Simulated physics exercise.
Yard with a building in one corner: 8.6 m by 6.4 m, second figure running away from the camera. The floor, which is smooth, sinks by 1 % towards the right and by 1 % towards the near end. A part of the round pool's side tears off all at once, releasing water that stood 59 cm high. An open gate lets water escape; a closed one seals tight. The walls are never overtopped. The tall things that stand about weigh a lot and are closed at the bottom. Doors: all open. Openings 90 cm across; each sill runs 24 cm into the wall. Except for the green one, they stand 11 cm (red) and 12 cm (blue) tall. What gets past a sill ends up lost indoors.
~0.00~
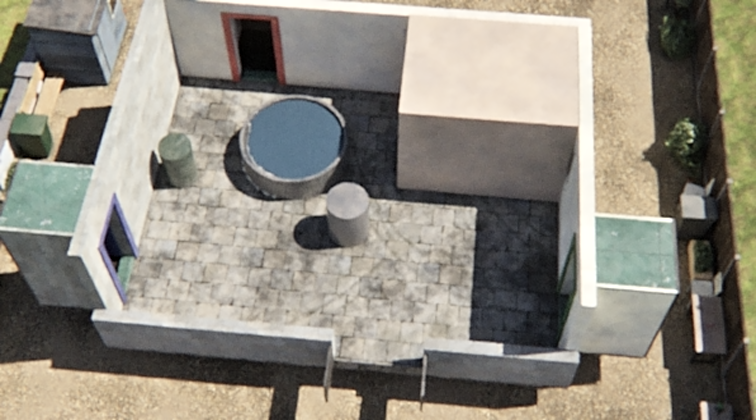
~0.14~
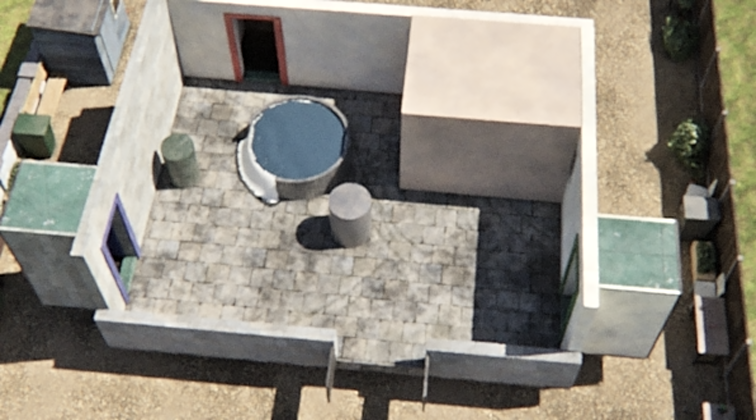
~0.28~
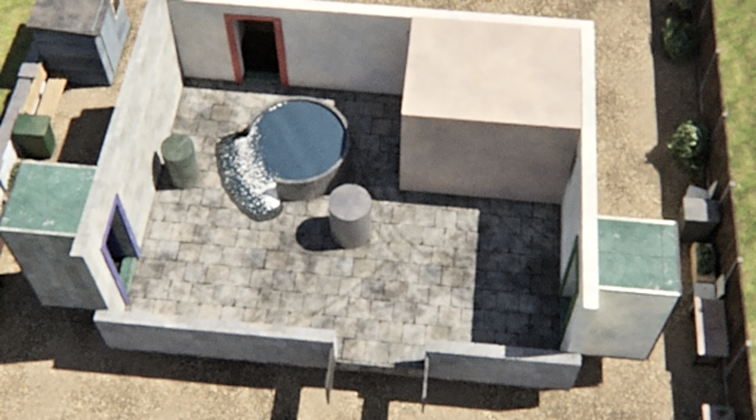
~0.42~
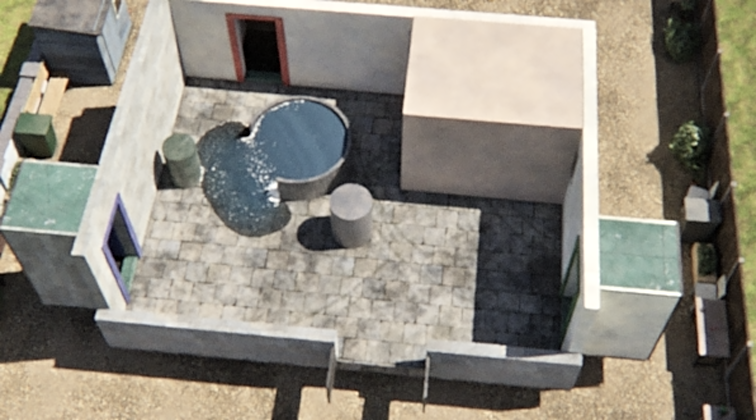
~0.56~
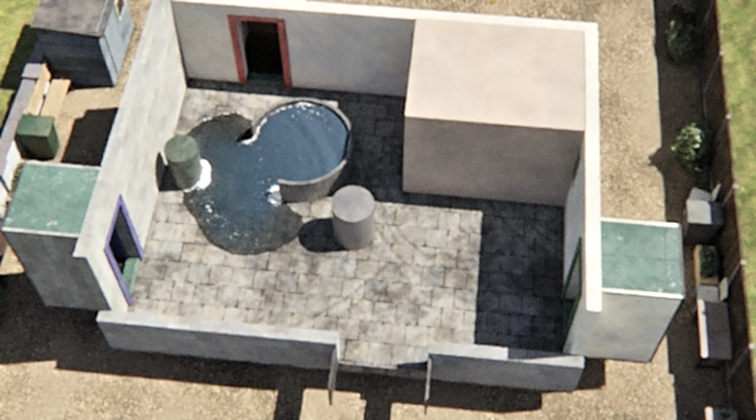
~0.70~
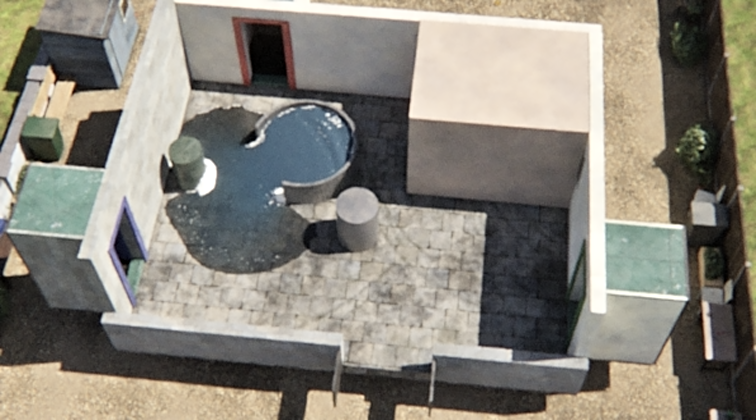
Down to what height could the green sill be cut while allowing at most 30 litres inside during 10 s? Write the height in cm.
It could go down to about 7 cm.
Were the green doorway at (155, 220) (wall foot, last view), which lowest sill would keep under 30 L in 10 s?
Roughly 14.0 cm.
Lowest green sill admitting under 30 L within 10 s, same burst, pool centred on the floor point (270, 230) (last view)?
With that change, some 7.0 centimetres.
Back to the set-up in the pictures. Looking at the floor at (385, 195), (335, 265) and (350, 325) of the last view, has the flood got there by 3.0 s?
Point by point: Bone dry, then bone dry, then bone dry.
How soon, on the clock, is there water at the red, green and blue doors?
Arrival times: Red 2.4 seconds, green 6.0 seconds, blue 1.1 seconds.
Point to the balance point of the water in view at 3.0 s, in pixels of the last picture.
Look at about (230, 211) in the last view.
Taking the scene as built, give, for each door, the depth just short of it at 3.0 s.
Red 6, green 0, blue 16 cm.
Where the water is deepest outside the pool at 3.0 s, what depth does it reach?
Roughly 34 cm.
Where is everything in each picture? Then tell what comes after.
The first frame shows still water, 59 cm deep, in the round pool at (294, 139); the green door at (566, 293) is dry.
In the second frame, water pours out at (251, 167) and has run 0.3 m, to (267, 203); about 7 cm deep outside, 59 cm at the back.
In the third frame, the gap is at (251, 169), the front 0.7 m out at (221, 143); the back of the round pool holds 59 cm.
In the fourth frame, water pours out at (253, 170) and has run 1.2 m, to a hidden place; about 6 cm deep outside, 59 cm at the back.
In the fifth frame, the front is at a hidden place, 1.6 m from the gap at (255, 172); 4.8 m2 of floor is wet, 58 cm left at the back.
In the sixth frame, the gap is at (259, 173), the front 2.1 m out at (202, 260); the back of the round pool holds 52 cm; 5.8 m in a straight line remain to the green door at (576, 299).
After 1.4 s water covers 25 % of the floor, deepest (36 cm) near (210, 177); it has not reached the green door.
After 3.0 s water covers 35 % of the floor, deepest (34 cm) near (127, 331); it has not reached the green door.
After 10.0 s water covers 95 % of the floor, deepest (12 cm) near (561, 375); 11 cm at the green door, 0 litres in over its 12 cm sill.
At the green door as built, the water arrived by 5.9 s and peaked near 12 cm at 8.2 s.
With a sill of 6.5 cm, 38 litres would have come in within the 10 s; with 8.5 cm, 14 litres. So under 30 litres takes about 7 cm.
